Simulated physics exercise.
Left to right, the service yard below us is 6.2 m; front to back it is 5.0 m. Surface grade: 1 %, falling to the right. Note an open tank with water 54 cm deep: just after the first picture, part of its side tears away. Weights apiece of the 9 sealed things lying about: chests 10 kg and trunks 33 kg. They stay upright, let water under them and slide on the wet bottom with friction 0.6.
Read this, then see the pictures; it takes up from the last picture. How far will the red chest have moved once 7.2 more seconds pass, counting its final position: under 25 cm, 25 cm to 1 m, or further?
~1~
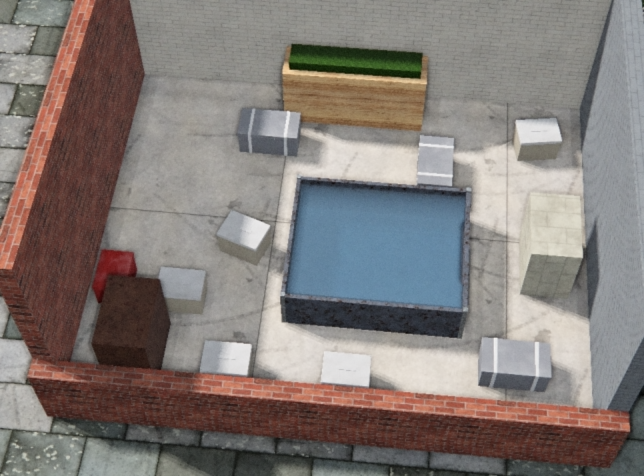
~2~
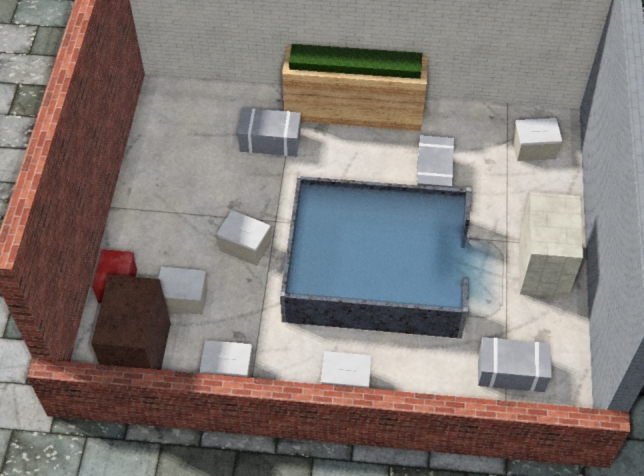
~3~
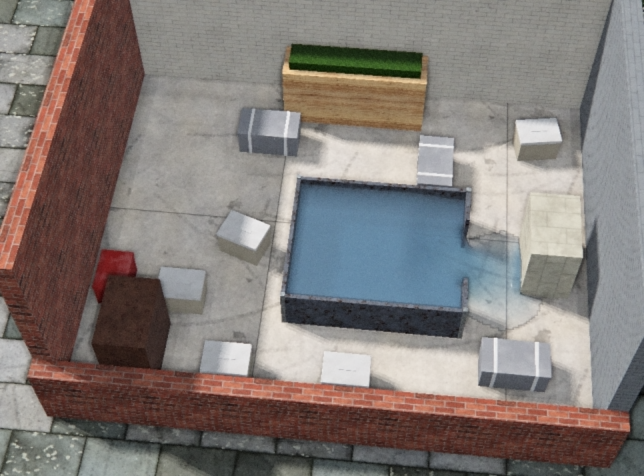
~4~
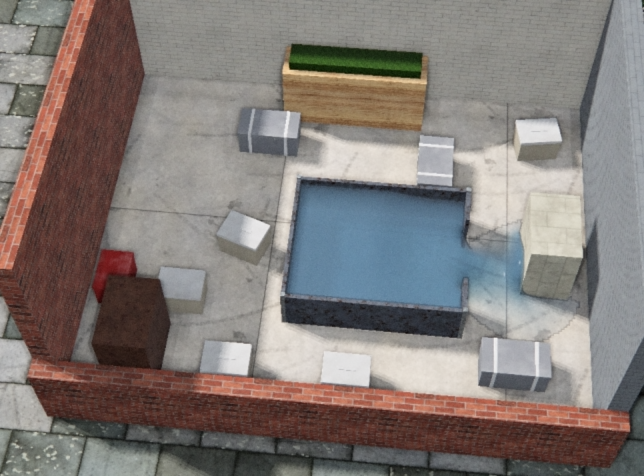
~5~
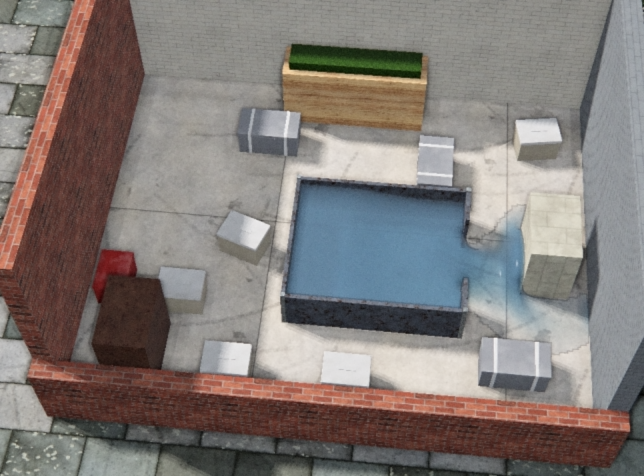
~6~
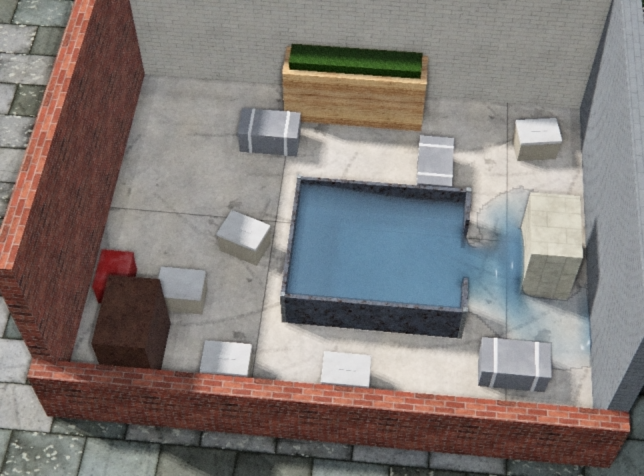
Expect it to remain essentially still.
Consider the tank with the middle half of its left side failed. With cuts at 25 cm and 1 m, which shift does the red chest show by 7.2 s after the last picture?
Under that change, the red chest budges a short distance.
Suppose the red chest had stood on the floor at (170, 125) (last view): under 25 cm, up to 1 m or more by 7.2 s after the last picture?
As it turns out, it barely budges.
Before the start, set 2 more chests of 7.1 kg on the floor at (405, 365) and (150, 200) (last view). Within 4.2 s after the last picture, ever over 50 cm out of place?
In sequence: Beyond it, then within it.
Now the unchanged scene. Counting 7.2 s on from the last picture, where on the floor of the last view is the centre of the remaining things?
It works out to somewhere near (269, 240) on the floor.
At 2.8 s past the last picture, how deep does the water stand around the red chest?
Around 0 cm.
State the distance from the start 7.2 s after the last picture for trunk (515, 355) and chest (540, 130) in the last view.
Lab note - net shifts in order: 300 cm; 140 cm.
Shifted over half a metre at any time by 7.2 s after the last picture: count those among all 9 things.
Answer: 5.
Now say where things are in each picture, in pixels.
The red chest at (113, 269), on the bottom; 3.8 m2 under water; 0 of 9 have shifted, in the first picture.
The red chest at (113, 269) rests on the ground; 4.2 m2 under water; 0 of 9 have shifted, in the second picture.
The red chest at (113, 269), on the bottom; water covers 4.7 m2; 0 of 9 have shifted, in the third picture.
The red chest at (113, 269), on the bottom; 5.0 m2 under water; 0 of 9 have shifted, in the fourth picture.
The red chest at (113, 269) rests on the ground; water covers 5.4 m2; 0 of 9 have shifted, in the fifth picture.
The red chest at (113, 269) rests on the ground; water covers 5.9 m2; 0 of 9 have shifted, in the sixth picture.
Then, 0.9 s after the last picture the red chest is near (113, 269), 0.0 m from its start, aground; 0 afloat.
Then, 2.8 s after the last picture the red chest is near (113, 269), 0.0 m from its start, aground; 1 afloat.
Then, 4.8 s after the last picture the red chest is near (113, 269), 0.0 m from its start, aground; 2 afloat.
Then, 7.2 s after the last picture the red chest is near (113, 269), 0.0 m from its start, aground; 3 afloat.
